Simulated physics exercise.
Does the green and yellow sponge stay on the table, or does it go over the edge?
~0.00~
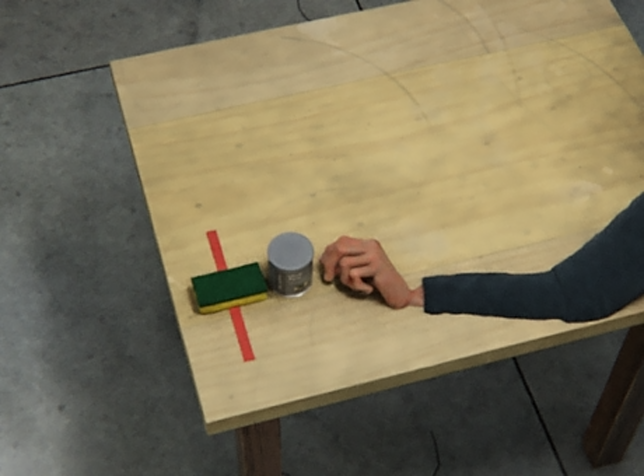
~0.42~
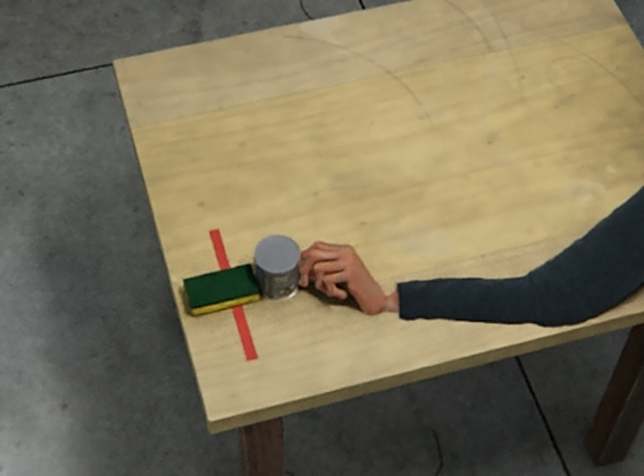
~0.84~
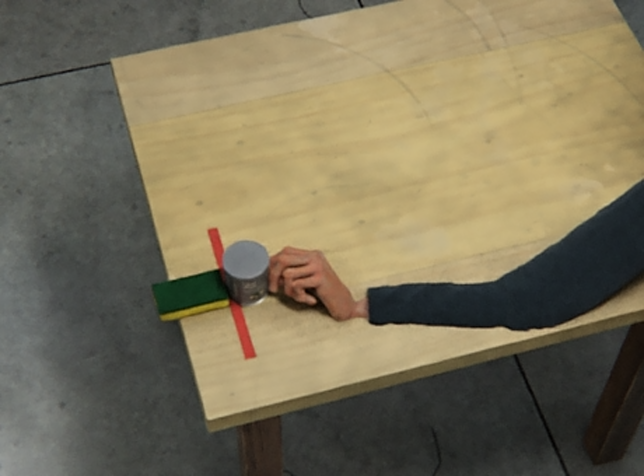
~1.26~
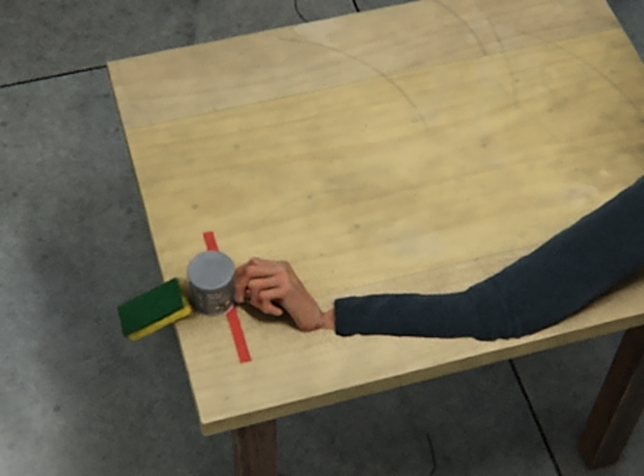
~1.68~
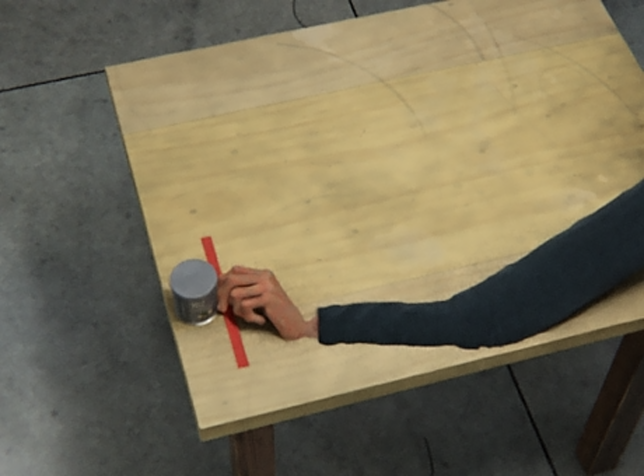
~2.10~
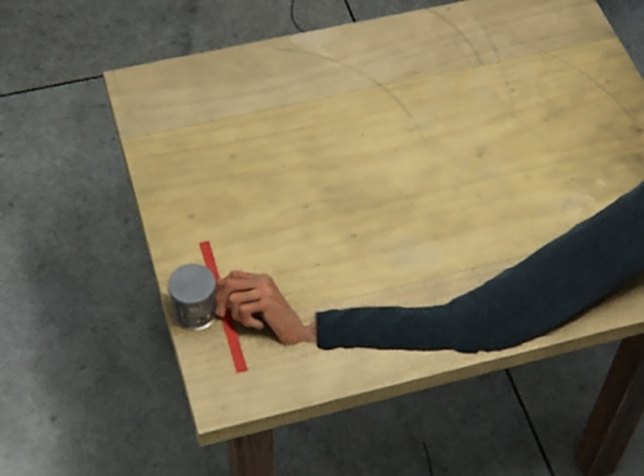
It goes over the edge. The pot pushes it past the left side of the table, where it tips and drops out of sight.
